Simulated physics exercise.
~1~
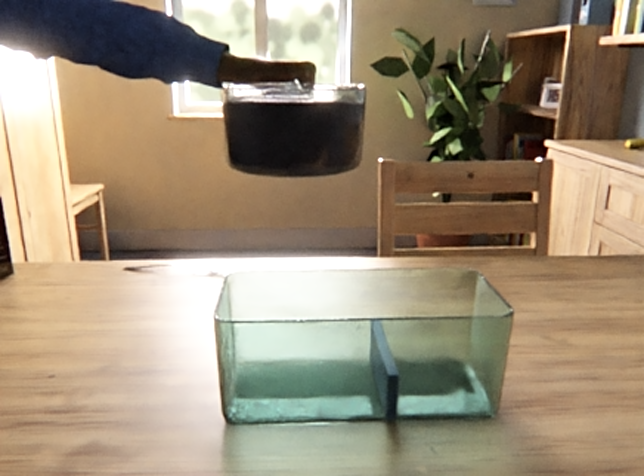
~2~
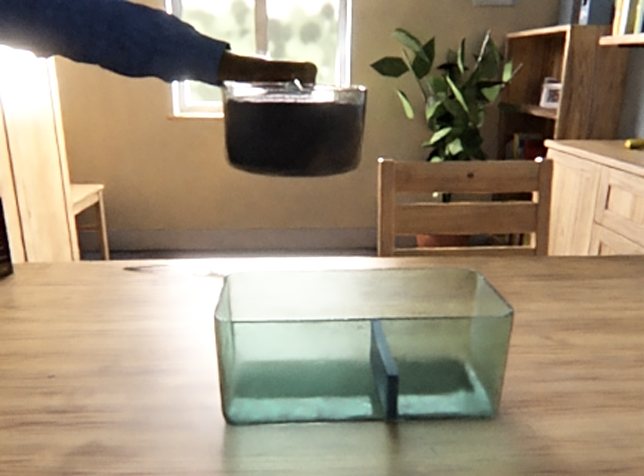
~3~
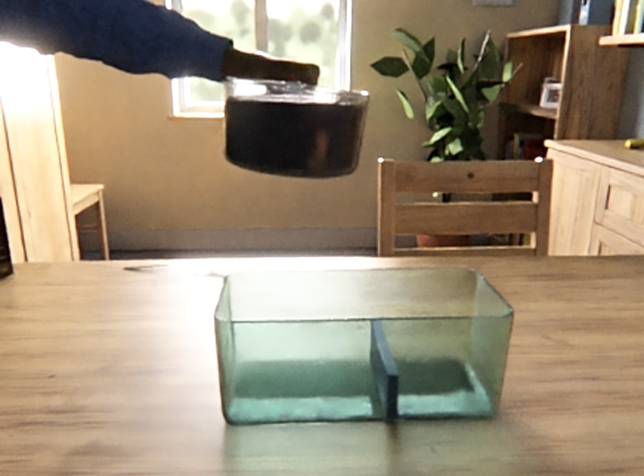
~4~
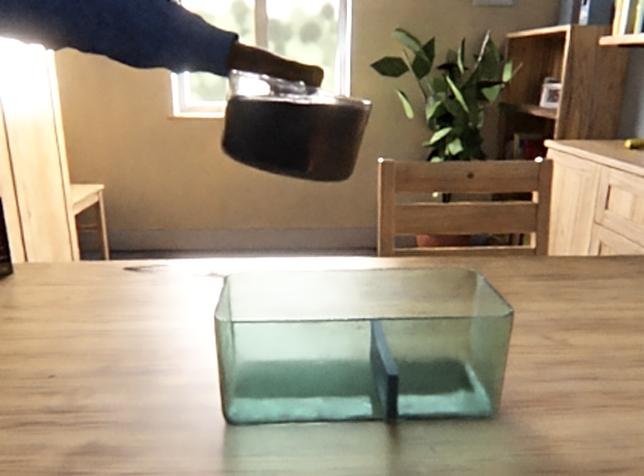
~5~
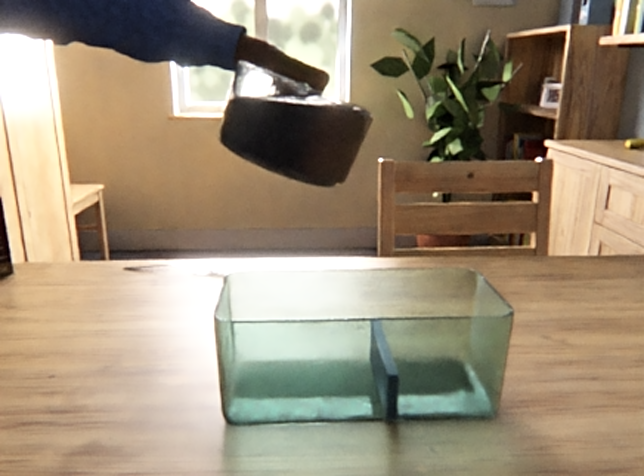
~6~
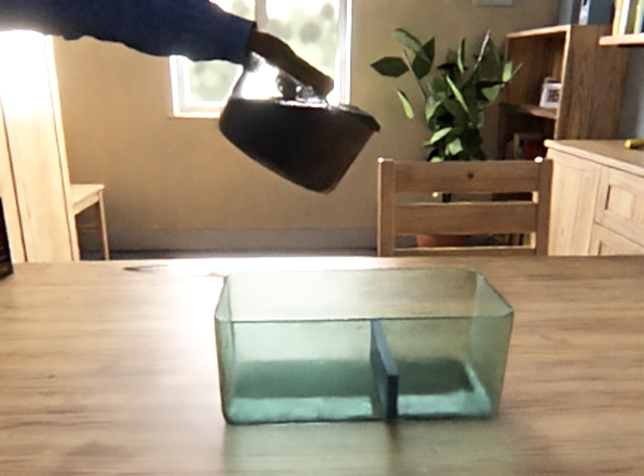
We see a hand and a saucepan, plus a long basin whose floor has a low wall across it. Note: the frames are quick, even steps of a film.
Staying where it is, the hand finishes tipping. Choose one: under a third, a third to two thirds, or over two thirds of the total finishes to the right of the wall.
Over two thirds finishes to the right of the wall.
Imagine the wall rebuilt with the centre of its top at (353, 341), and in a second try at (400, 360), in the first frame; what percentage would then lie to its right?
My guess is some 90 percent the first time and some 50 percent the second.
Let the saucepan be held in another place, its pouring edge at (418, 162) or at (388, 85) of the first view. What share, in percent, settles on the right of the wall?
Roughly 80 per cent, then roughly 80 per cent.
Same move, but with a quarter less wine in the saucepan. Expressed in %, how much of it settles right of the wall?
Near 80 %.
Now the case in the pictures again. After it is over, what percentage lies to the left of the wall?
I'd put it at around 20 %.
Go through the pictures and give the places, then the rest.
In the first frame, tilt 0°; pouring edge (364, 89); surface from (226, 99) to (360, 99); the long basin's rim runs from (220, 296) to (495, 291); the wall's top is at (383, 346).
In the second frame, tilt 1°; pouring edge (365, 91); surface from (227, 99) to (361, 100).
In the third frame, tilt 6°; pouring edge (367, 96); surface from (228, 97) to (363, 101).
In the fourth frame, tilt 12°; pouring edge (369, 106); surface from (230, 96) to (367, 105).
In the fifth frame, tilt 21°; pouring edge (371, 118); surface from (232, 99) to (370, 112); 1 per cent is over the edge.
In the sixth frame, tilt 32°; pouring edge (371, 132); surface from (227, 100) to (371, 122); 4 per cent is over the edge.
A moment on, the saucepan is tipped on its side and 37 per cent is still to pour, 0 is left of the wall and 13 right of it.
Next, the saucepan is tipped on its side and 12 per cent is still to pour, 2 is left of the wall and 69 right of it.
Then the saucepan is tipped on its side and 4 per cent is still to pour, 10 is left of the wall and 75 right of it.
Later the saucepan is tipped on its side and 2 per cent is still to pour, 15 is left of the wall and 79 right of it.
Finally, 19 per cent lies left of the wall, 78 right of it and 3 outside.
